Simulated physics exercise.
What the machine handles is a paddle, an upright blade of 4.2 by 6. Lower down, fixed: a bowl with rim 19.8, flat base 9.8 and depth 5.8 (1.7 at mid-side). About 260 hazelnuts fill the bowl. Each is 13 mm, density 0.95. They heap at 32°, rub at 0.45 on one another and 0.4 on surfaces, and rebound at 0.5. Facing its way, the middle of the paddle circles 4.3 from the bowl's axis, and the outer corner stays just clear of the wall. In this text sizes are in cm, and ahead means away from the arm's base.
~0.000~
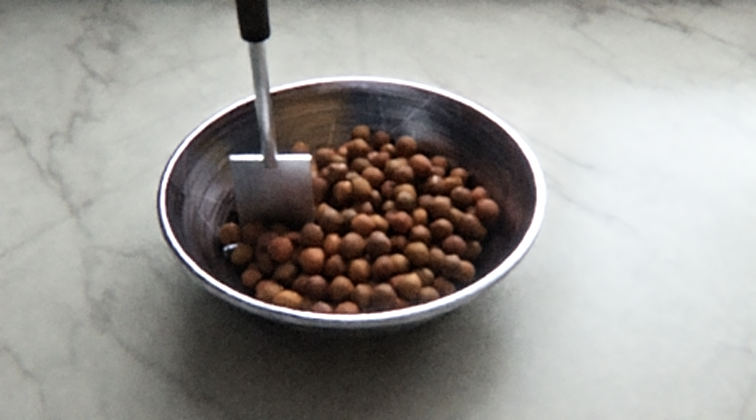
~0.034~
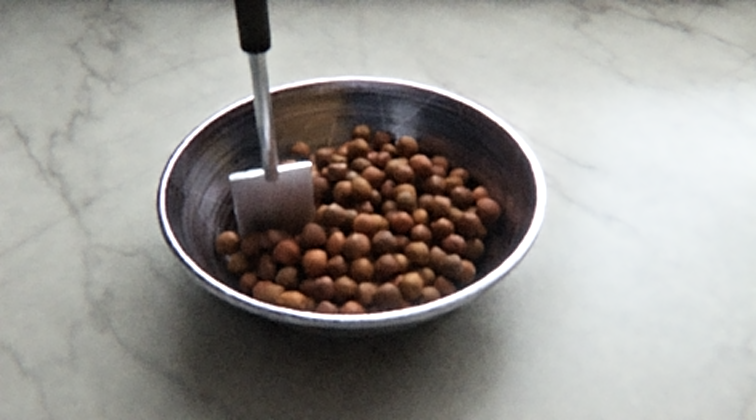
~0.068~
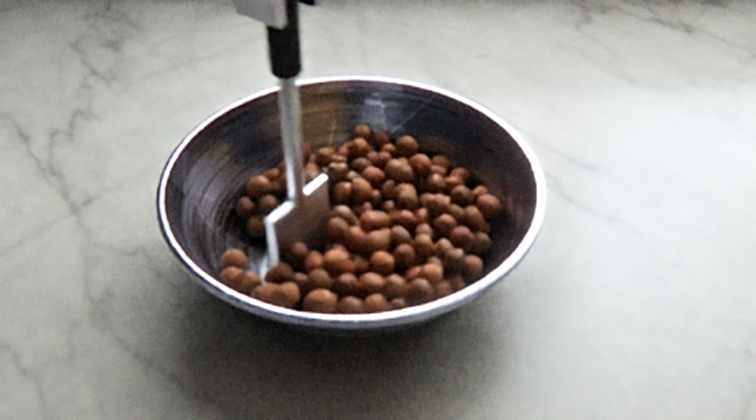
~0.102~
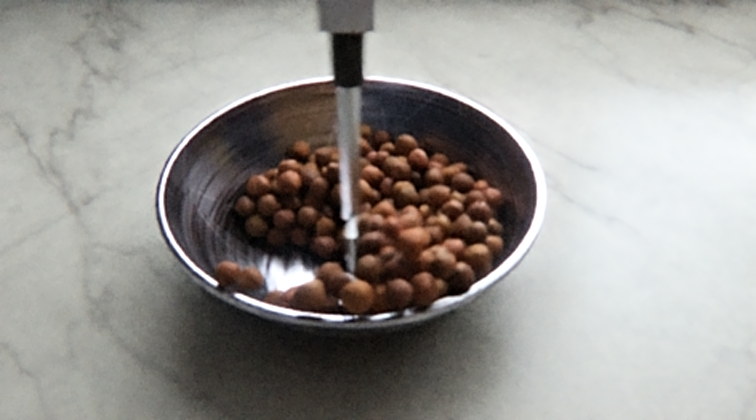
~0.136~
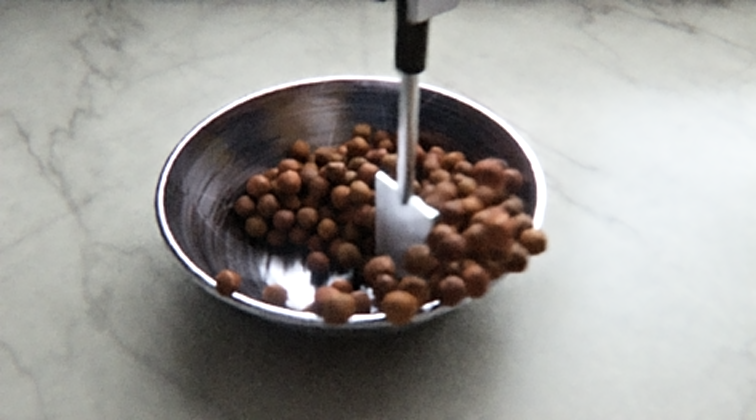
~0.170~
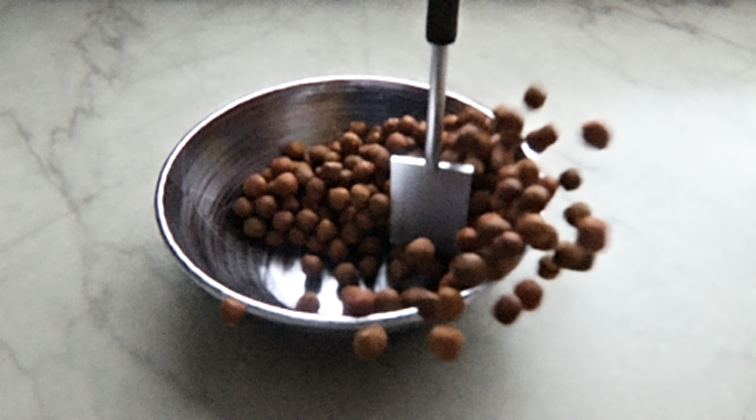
A metal bowl of round brown nuts sits on a pale, grey-veined marble surface, seen from above at an angle by a still camera. A flat silver paddle on a dark-handled rod stands upright among the nuts at the left. It sweeps along the near side to the right, turning as it goes and baring the shiny base, then curves away from the viewer as nuts fly over the right and near rim.
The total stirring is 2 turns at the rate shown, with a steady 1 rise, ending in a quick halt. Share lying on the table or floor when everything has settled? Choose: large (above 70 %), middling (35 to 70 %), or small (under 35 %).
Middling.
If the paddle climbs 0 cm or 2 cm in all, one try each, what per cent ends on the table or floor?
Near 60 in a hundred, then near 45 in a hundred.
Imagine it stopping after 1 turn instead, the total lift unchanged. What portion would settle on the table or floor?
Estimate: About 40 percent.
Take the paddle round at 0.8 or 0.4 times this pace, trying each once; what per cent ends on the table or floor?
About 40 and 5 per cent.
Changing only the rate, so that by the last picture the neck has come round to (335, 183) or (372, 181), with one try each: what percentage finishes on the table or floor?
Well, about 15 percent the first time and about 20 percent the second.
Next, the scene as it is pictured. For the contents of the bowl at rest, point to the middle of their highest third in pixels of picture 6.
Around (335, 259).
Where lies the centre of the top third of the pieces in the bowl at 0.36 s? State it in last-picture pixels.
Somewhere around (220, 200) in the last view.
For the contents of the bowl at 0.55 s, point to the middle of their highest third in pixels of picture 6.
(455, 209).
After 0.36 s, 19° round, highest piece 13 above the table; 153 in the bowl, 54 on the table or floor, 56 in flight or on the tool.
After 0.55 s, 232° round, highest piece 9 above the table; 130 in the bowl, 122 on the table or floor, 11 in flight or on the tool.
After 0.85 s, 0° round, highest piece 4 above the table; 134 on the table or floor, 129 in the bowl.
After 1.55 s, 0° round, highest piece 3 above the table; 134 on the table or floor, 129 in the bowl.
In the end, 134 on the table or floor, 129 in the bowl. That is 51 % on the table or floor.
